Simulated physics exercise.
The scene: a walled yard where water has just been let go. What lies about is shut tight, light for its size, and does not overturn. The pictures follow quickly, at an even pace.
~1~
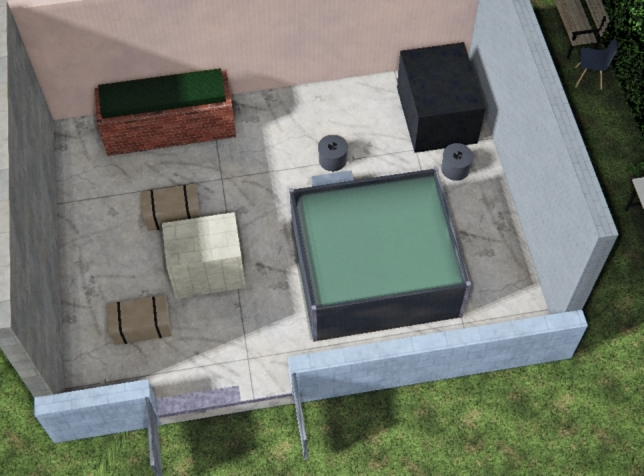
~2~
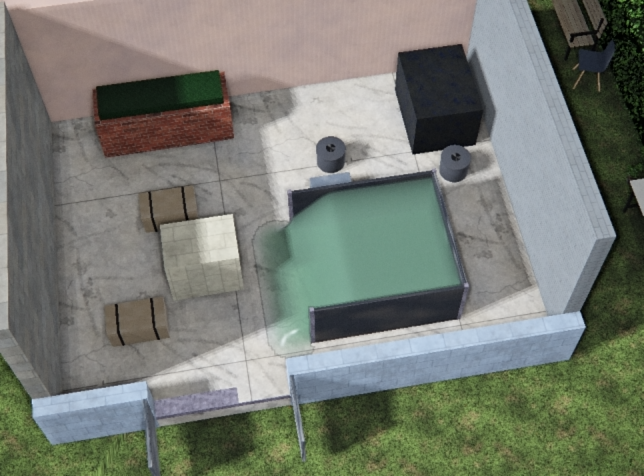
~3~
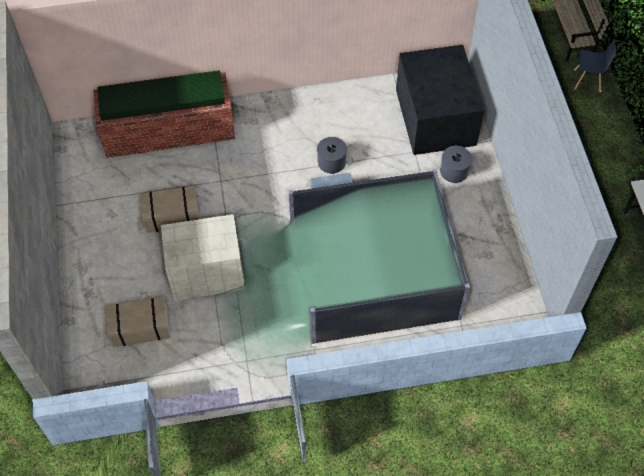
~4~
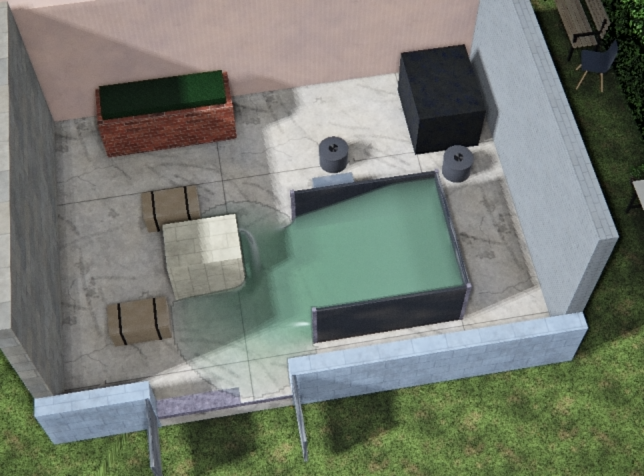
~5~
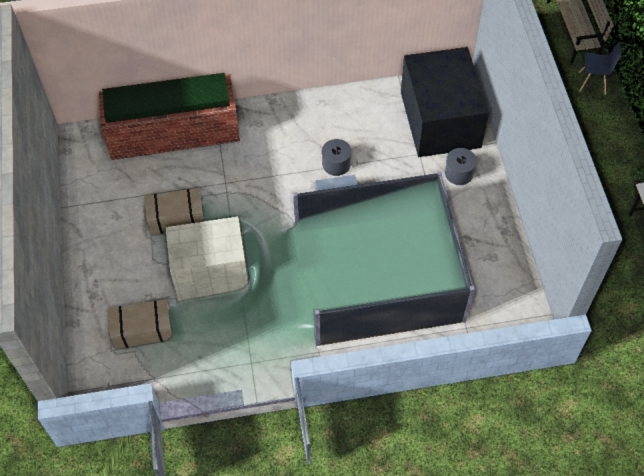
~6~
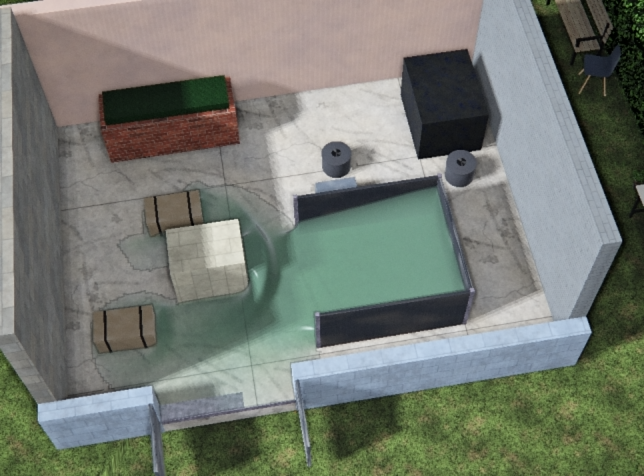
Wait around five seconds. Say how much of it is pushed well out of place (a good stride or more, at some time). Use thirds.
Share: Between one and two thirds.
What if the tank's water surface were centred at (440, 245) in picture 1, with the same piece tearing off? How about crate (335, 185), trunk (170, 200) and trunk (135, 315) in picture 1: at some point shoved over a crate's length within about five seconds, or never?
One after the other: Never so far, pushed that far, pushed that far.
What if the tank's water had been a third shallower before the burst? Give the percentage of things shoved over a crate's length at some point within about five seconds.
About 40 per cent.
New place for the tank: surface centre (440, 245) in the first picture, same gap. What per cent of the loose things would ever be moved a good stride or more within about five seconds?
Some 40 per cent.
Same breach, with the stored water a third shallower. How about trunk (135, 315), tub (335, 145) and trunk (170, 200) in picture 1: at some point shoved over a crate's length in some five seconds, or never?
In turn: That far or more, not that far, that far or more.
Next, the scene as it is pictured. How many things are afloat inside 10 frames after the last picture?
1 of them.
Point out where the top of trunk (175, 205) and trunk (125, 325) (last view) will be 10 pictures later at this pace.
Roughly at (75, 181) and (86, 287).
A moment on, 1 of 5 are well off their spots; 0 afloat.
Next, 2 of 5 are well off their spots; 1 afloat.
Later, 2 of 5 are well off their spots; 2 afloat.
In the end, 2 of 5 are well off their spots, and 2 have been at some point; 3 afloat.
